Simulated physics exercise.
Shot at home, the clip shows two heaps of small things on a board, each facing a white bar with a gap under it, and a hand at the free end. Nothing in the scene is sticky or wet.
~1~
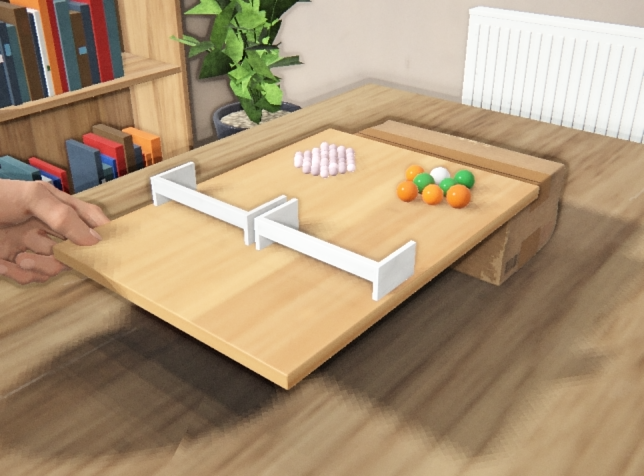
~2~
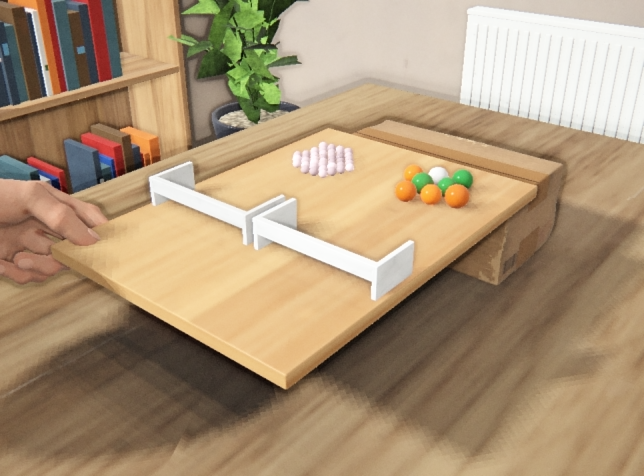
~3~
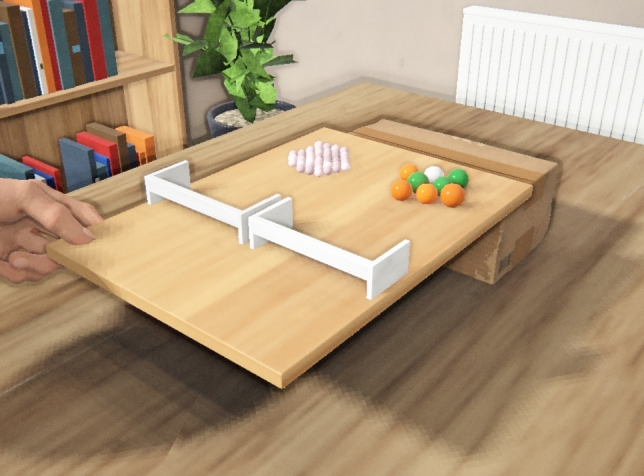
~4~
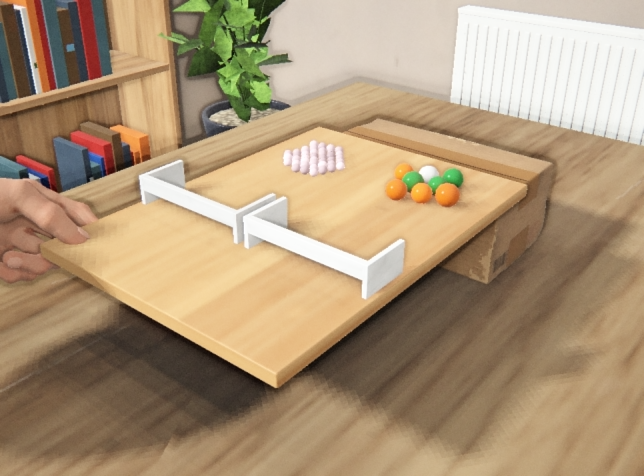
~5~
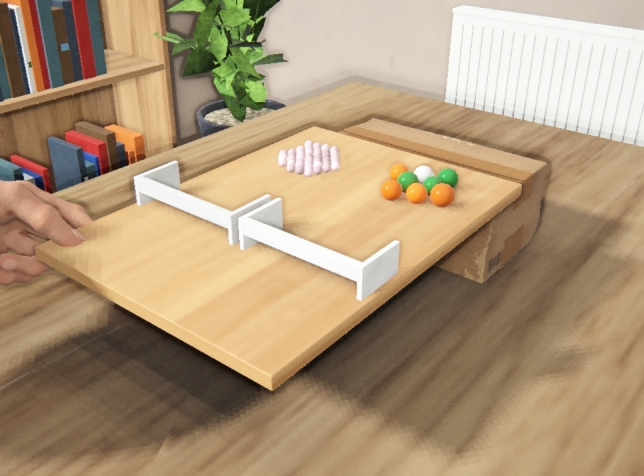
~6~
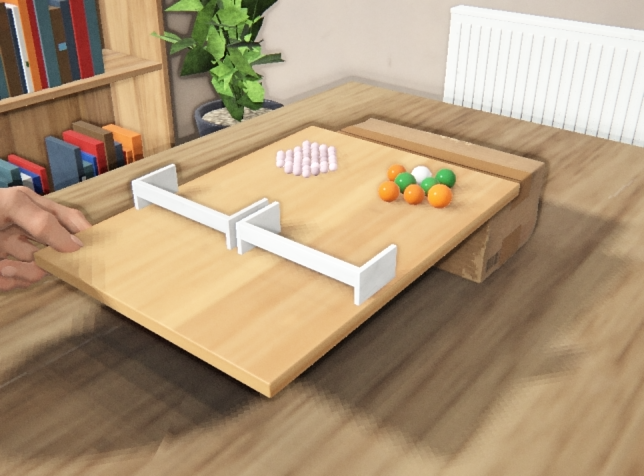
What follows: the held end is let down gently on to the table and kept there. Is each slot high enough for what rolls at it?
Result: I'd bet the near portion stays caught. I'd bet the far portion heads on downhill.
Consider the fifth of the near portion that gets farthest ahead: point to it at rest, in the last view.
Around (295, 312).
Then, 0.27 s past the last view, board sloping at 7°; near portion on its way down; far portion where it was.
Then, 0.61 s past the last view, board sloping at 14°; near portion on its way down; far portion on its way down.
Then, 0.97 s past the last view, board resting at 16°; near portion has reached its gate; far portion all past its gate.
Finally, board resting at 16°; near portion gathered behind its gate; far portion all past its gate.
